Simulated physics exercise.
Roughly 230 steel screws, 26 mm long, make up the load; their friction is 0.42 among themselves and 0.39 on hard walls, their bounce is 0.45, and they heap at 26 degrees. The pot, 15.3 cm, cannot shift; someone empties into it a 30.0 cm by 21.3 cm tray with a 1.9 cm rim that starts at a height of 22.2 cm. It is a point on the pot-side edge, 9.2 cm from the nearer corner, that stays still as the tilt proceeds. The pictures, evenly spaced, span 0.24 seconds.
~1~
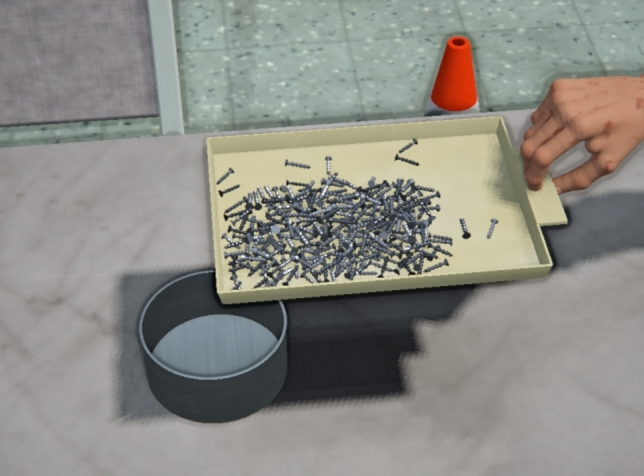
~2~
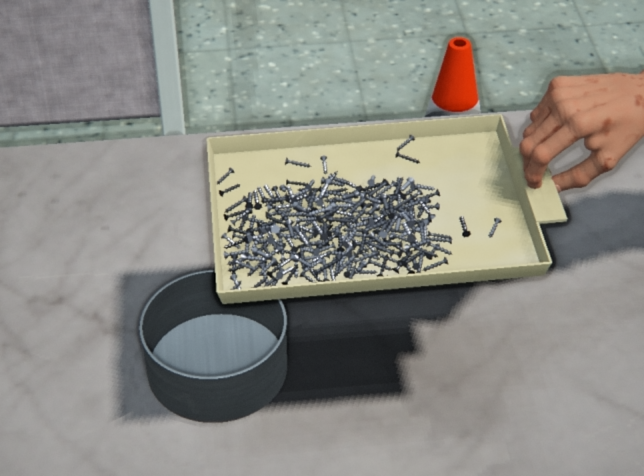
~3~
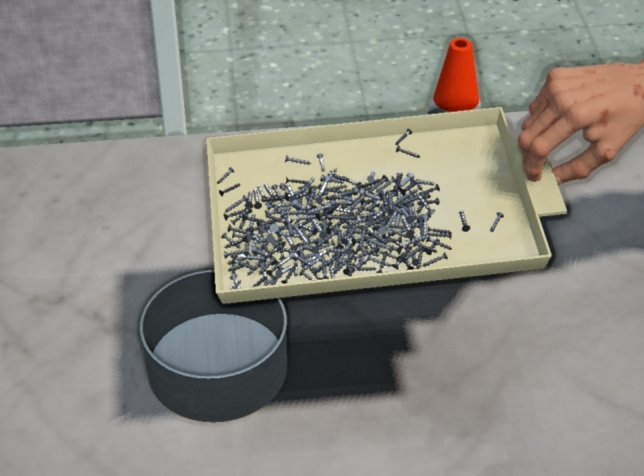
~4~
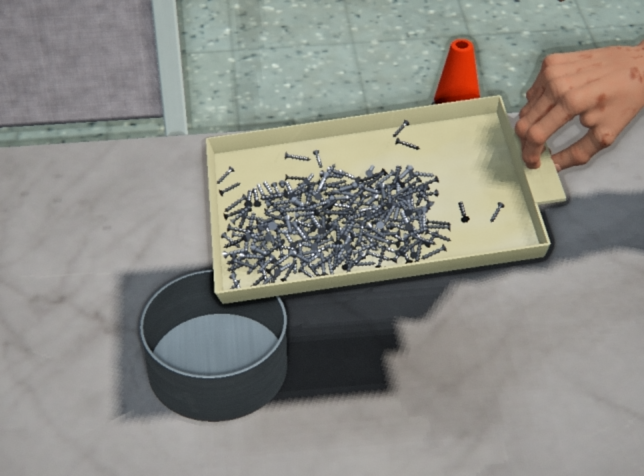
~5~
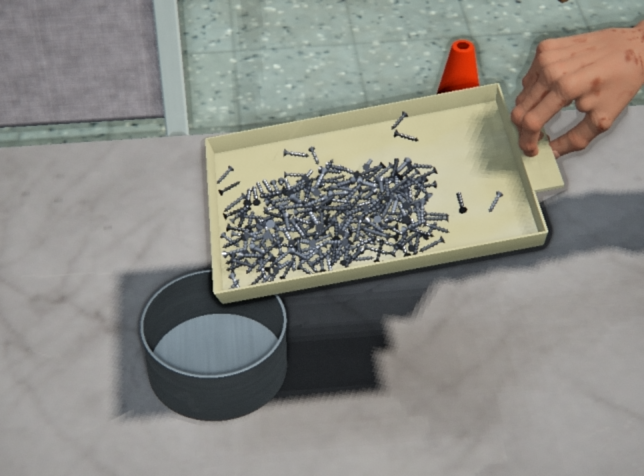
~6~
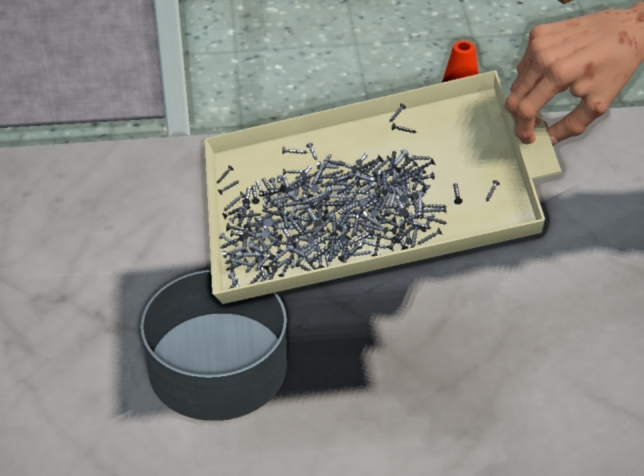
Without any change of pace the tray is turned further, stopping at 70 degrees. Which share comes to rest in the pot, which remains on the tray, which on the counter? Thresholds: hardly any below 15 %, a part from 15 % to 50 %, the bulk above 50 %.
One by one: Pot: Medium. Left on the tray: Medium. Counter: Medium.
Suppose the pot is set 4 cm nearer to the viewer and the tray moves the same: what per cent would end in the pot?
35 per cent.
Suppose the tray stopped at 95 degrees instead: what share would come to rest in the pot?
Around 55 in a hundred.
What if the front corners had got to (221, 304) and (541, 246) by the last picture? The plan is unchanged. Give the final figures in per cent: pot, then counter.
Pot: 5, counter: 85.
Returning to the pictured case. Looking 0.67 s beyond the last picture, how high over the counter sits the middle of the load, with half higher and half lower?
Some 26 cm.
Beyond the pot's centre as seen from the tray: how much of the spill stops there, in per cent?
Some 90 per cent.
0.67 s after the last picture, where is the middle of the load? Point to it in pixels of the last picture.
By then the middle of the load sits around (221, 225).
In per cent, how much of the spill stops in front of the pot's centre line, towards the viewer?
Near 90 in a hundred.
Then, 0.40 s after the last picture, tilt 40 degrees; the tray holds 100 %, the pot 0 %.
Then, 0.67 s after the last picture, tilt 58 degrees; the tray holds 100 %, the pot 0 %.
Then, 1.05 s after the last picture, tilt 70 degrees; the tray holds 60 %, the pot 15 %.
In the end, pot 35 %, tray 30 %, counter 35 %.
